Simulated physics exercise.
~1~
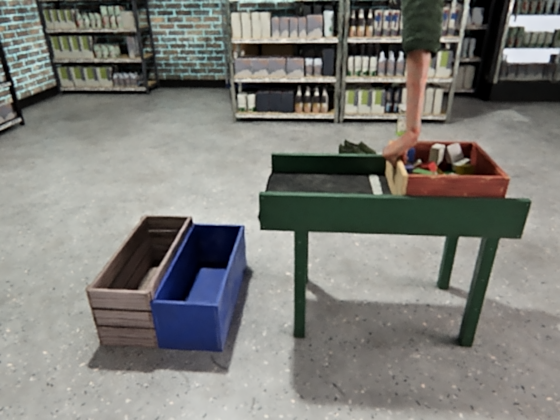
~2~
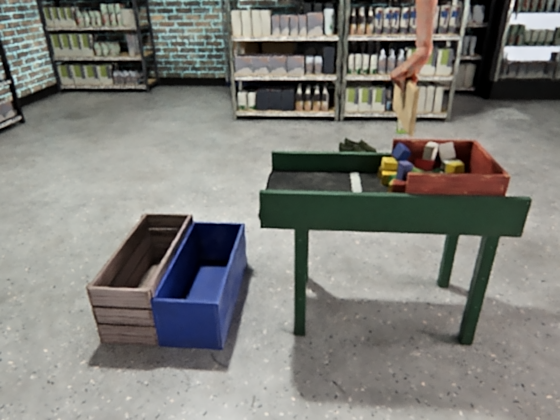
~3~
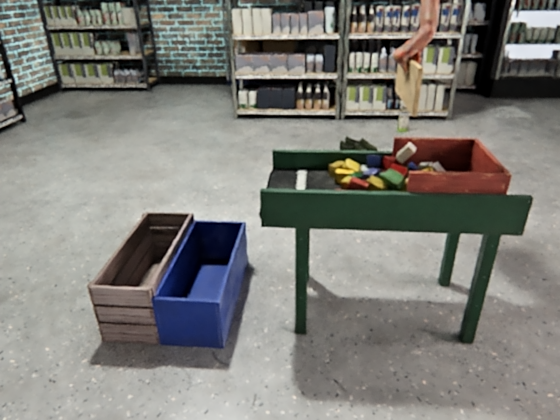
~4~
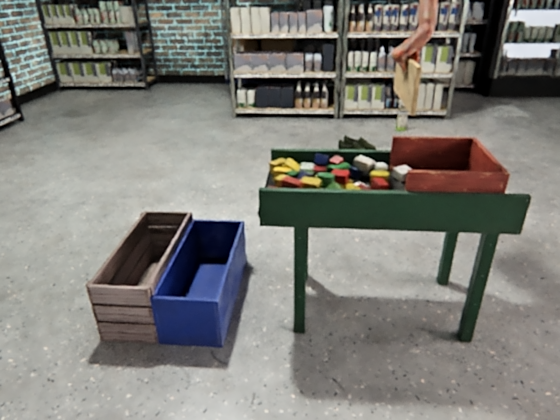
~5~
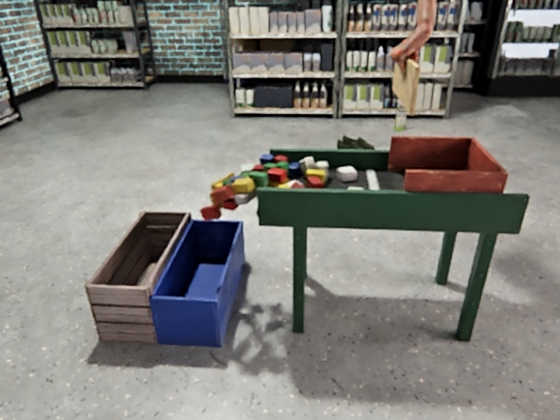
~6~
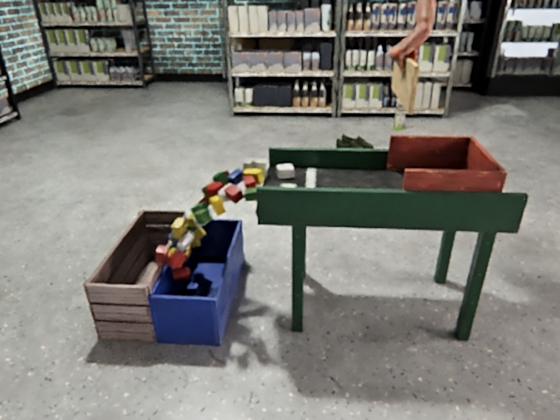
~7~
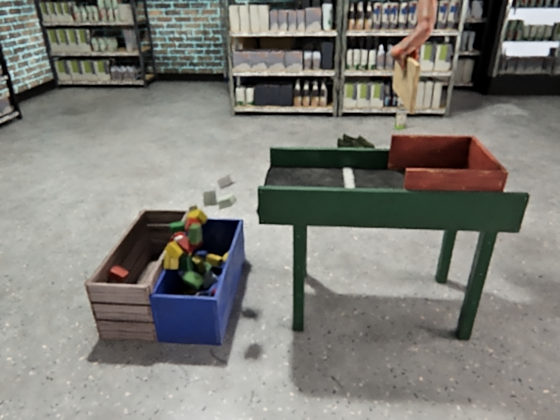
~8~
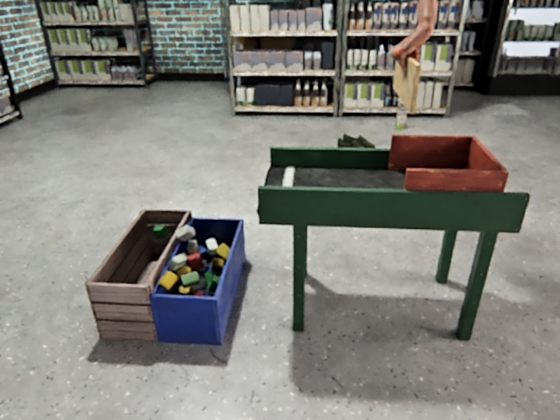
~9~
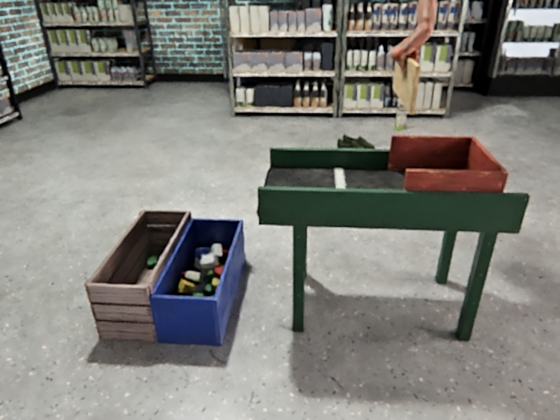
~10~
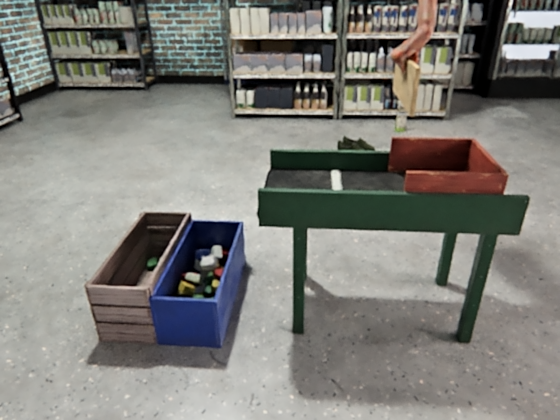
In a room lined with stocked shelves, a red pen full of colourful toy bricks sits on a green-sided belt, with a blue tote and a wooden tub on the floor to the left. A hand pulls the pen's gate upward and holds it above. The bricks spill out of the pen and ride left along the dark belt in a loose heap. They reach the end and tumble off in a stream toward the containers. Most drop into the blue tote, while a couple land in the wooden tub, and the bricks settle as the pen stands empty.
